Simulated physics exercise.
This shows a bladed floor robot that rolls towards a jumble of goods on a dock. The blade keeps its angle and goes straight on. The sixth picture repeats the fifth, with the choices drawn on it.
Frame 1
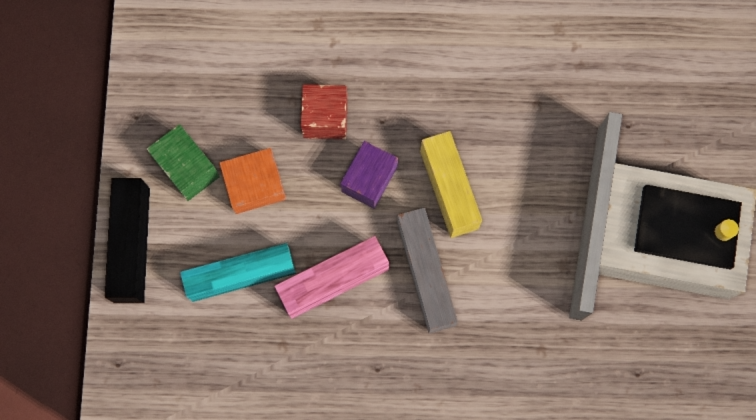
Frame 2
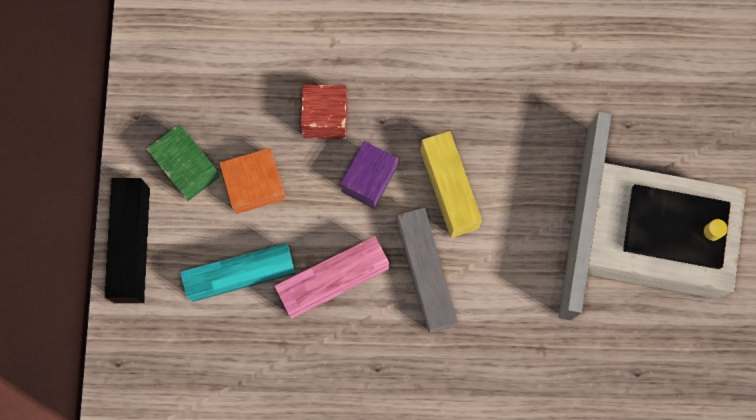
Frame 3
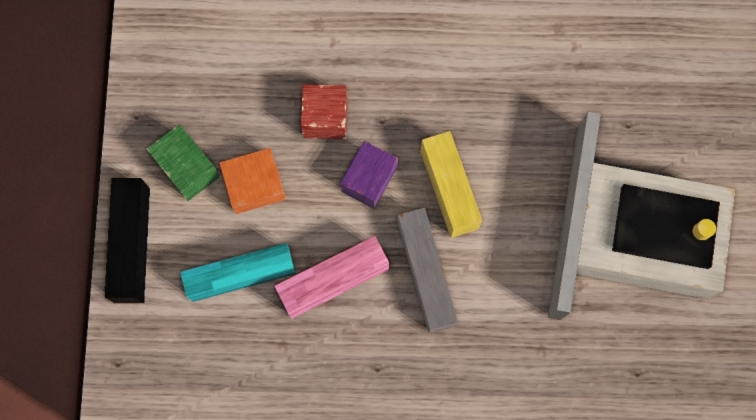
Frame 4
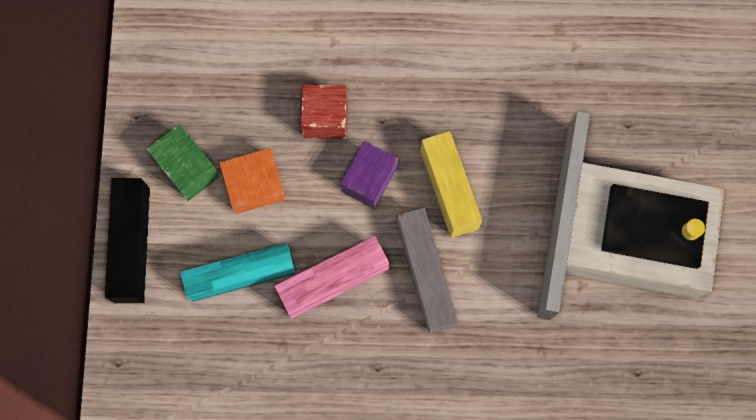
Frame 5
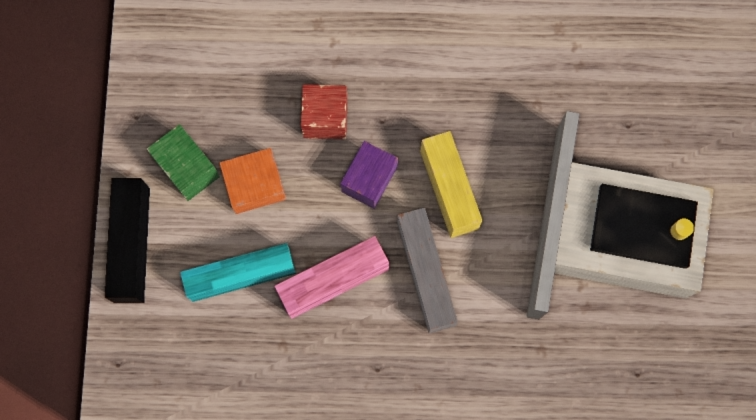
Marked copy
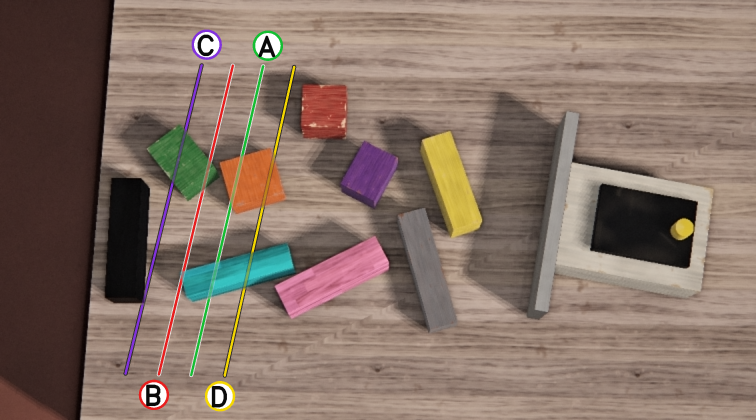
A robot with a wide gray blade on its front rolls slowly a short way left across a wood-grained surface toward a scattered group of colored crates, bars and sticks, which all stay still, with a gap remaining between them.
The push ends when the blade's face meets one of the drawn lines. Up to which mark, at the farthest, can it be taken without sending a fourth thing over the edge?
It can go as far as B.
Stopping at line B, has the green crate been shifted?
Yes.
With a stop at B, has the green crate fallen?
Yes.
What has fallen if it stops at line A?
The green crate goes over.
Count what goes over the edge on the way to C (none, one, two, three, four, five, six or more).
Four.
On the marked copy, A at (228, 215); B at (197, 215); C at (165, 214); D at (261, 216).
Taking B. A third of the way, robot (505, 222); pink stick (308, 281); grey bar (378, 270).
Two thirds of the way, robot (372, 219); green crate (146, 153); turquoise stick (194, 257).
When it is over, robot (272, 217); black stick over the edge; green crate over the edge; two fallen.
As for the rest, A is within the limit but short; C drops four; D is within the limit but short.
